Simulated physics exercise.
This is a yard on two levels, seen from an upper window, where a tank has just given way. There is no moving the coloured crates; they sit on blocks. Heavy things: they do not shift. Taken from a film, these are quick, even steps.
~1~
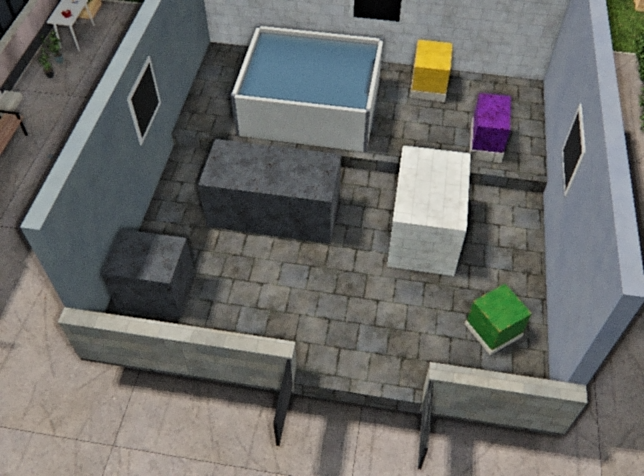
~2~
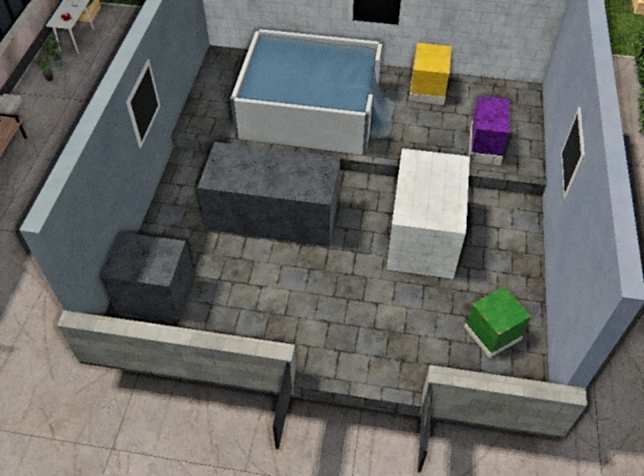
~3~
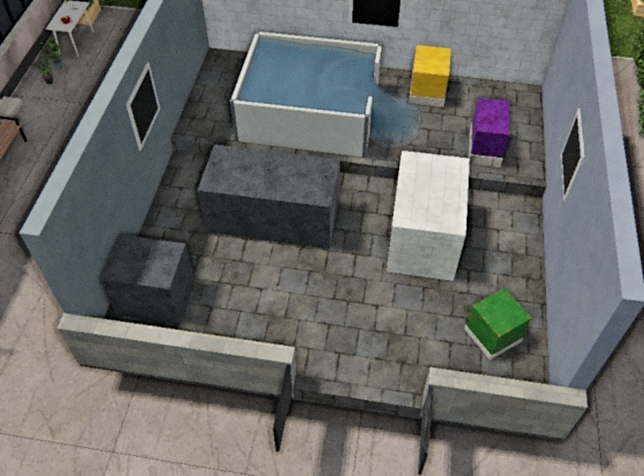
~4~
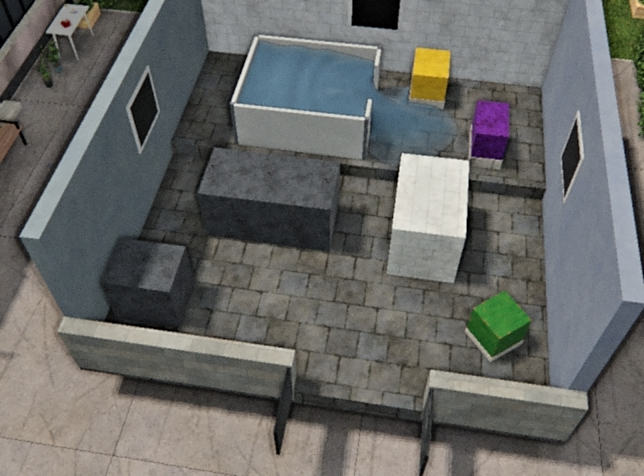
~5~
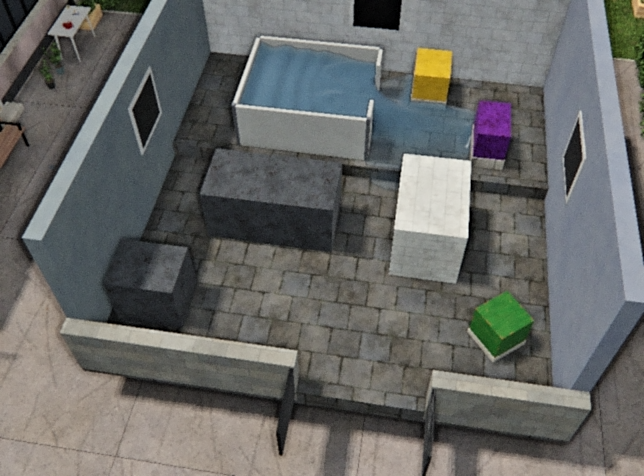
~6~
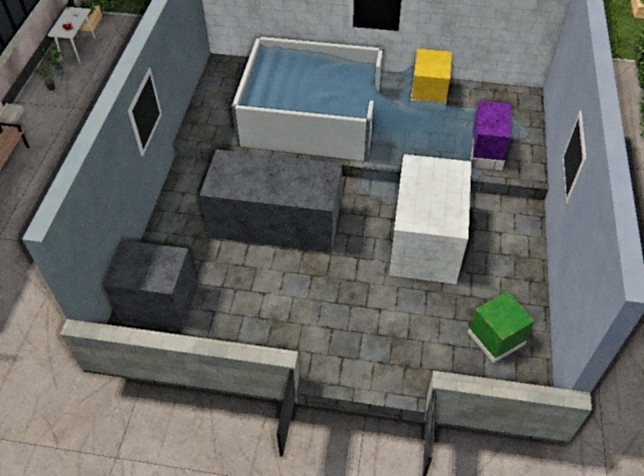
A walled, grey-paved yard on two levels, seen from a high window, holds a white open tank of water at the back. Yellow and purple crates sit to its right, a green one near the front right, with dark blocks at left and a tall white block right of centre. Water bursts from the tank's right side and spreads rightward across the upper paving toward the purple crate, while the crates stay still.
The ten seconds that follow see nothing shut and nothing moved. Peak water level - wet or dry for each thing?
The yellow crate is not missed by the water this time; the green crate is not missed by the water this time; the purple crate is not missed by the water this time.
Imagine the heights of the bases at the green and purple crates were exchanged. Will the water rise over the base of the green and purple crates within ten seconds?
I'd say the green crate gets swamped and the purple crate gets swamped.
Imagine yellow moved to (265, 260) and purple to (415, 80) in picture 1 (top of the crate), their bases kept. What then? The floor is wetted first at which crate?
I say the purple-painted one.
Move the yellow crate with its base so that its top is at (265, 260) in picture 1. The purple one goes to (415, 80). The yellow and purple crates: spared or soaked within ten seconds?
So the yellow one stays high and dry and the purple one gets reached.
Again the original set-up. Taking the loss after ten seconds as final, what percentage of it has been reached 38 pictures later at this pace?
Near 10 %.
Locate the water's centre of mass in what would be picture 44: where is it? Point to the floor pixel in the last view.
Somewhere near (389, 183).
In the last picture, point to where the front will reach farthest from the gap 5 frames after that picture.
The flood front should get to about (544, 267).
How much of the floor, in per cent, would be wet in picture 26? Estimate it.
It should be close to 50 %.
A moment on, water covers 25 % of the floor; the yellow crate water round its plinth, the green crate not reached, the purple crate water round its plinth.
Next, water covers 40 % of the floor; the yellow crate water round its plinth, the green crate water round its plinth, the purple crate water round its plinth.
Then, water covers 50 % of the floor; the yellow crate water round its plinth, the green crate water round its plinth, the purple crate water round its plinth.
Later, water covers 90 % of the floor; the yellow crate water round its plinth, the green crate water round its plinth, the purple crate water round its plinth.
In the end, water covers 95 % of the floor; the yellow crate was topped, the green crate was topped, the purple crate was topped.
